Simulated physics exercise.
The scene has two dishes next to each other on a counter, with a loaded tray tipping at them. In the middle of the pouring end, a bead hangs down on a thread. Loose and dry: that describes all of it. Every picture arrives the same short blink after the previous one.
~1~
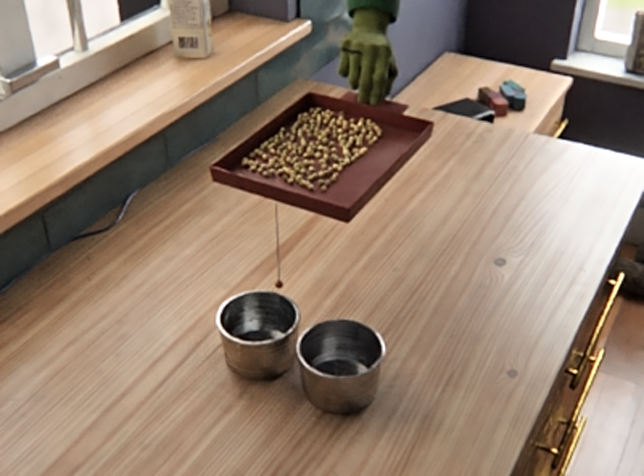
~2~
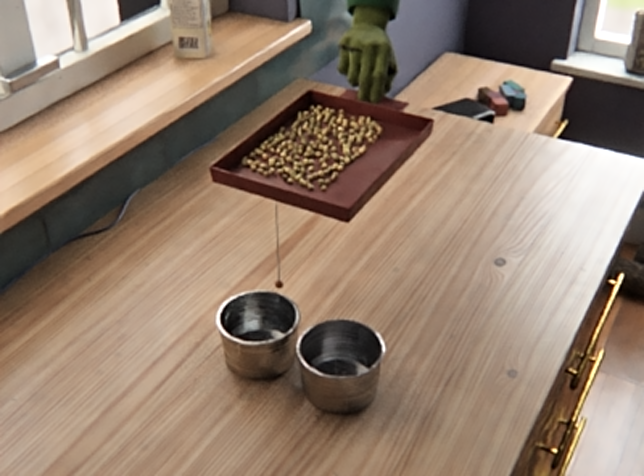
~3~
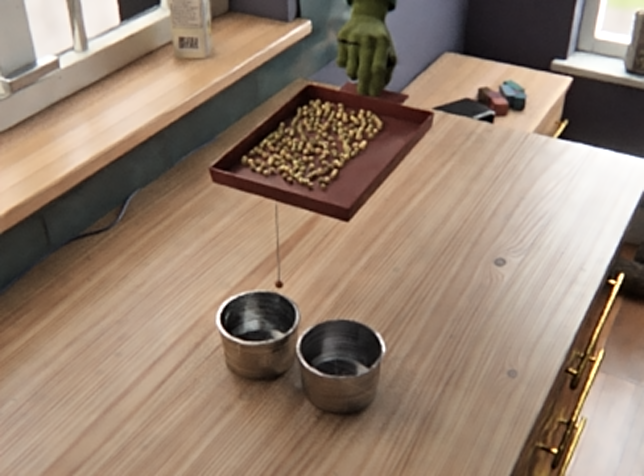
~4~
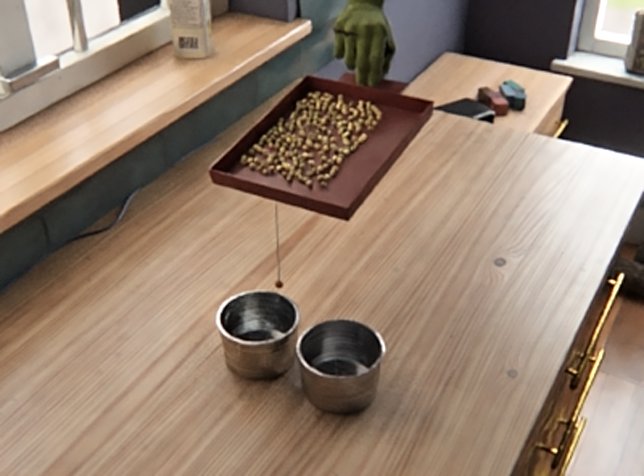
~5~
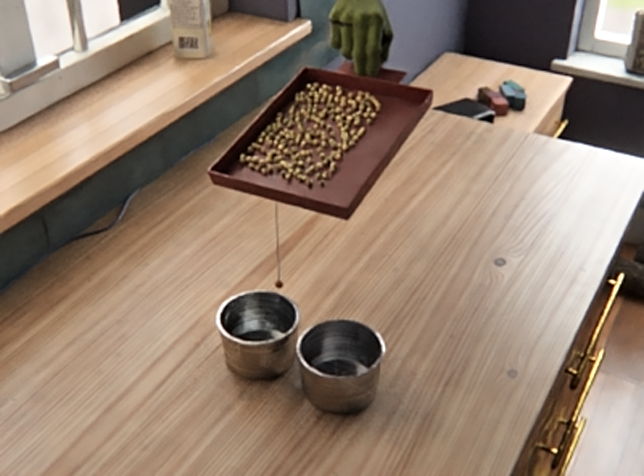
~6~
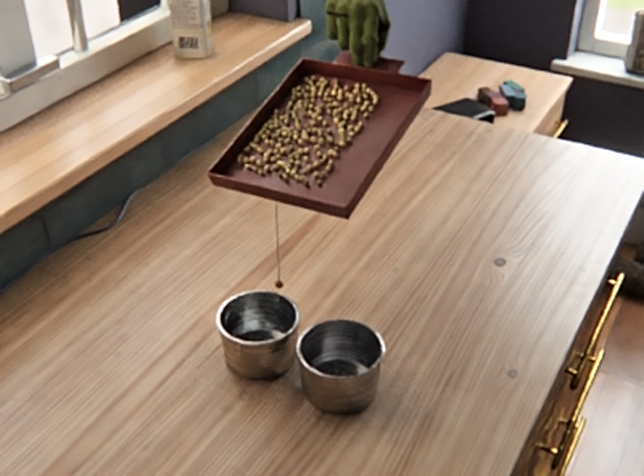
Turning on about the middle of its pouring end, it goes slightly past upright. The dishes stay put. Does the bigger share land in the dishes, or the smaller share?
The smaller share lands in them.
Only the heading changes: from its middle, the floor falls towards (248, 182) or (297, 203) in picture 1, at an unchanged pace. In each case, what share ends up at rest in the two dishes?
The first try gives close to 0 percent; the next gives 80 percent.
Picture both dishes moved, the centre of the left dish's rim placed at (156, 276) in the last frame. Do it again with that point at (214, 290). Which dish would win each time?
In the first position the right of the two, in the second the left of the two.
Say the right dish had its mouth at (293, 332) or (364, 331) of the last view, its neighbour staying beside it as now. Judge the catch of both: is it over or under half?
Result - try one, past the halfway mark; try two, below the halfway mark.
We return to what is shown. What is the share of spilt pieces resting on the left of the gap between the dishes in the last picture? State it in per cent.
That comes to about 100 per cent of the pieces.
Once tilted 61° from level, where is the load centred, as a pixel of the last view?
Centre estimate: (245, 176).
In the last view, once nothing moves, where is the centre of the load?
Near (205, 340).
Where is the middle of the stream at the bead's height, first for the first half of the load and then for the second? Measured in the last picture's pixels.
At about (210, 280), then at (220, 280).
Just after the last frame, tray tipped steeply; almost all on the tray; just a few outside both; just a few in the air.
A moment on, tray tipped past a quarter turn; roughly two thirds on the tray; just a few in the left dish; about a tenth outside both; roughly a quarter in the air.
Further on, tray tipped past a quarter turn; roughly a quarter in the left dish; the larger part outside both.
When it is over, tray tipped past a quarter turn; not one in the right dish; roughly a quarter in the left dish; the larger part outside both.
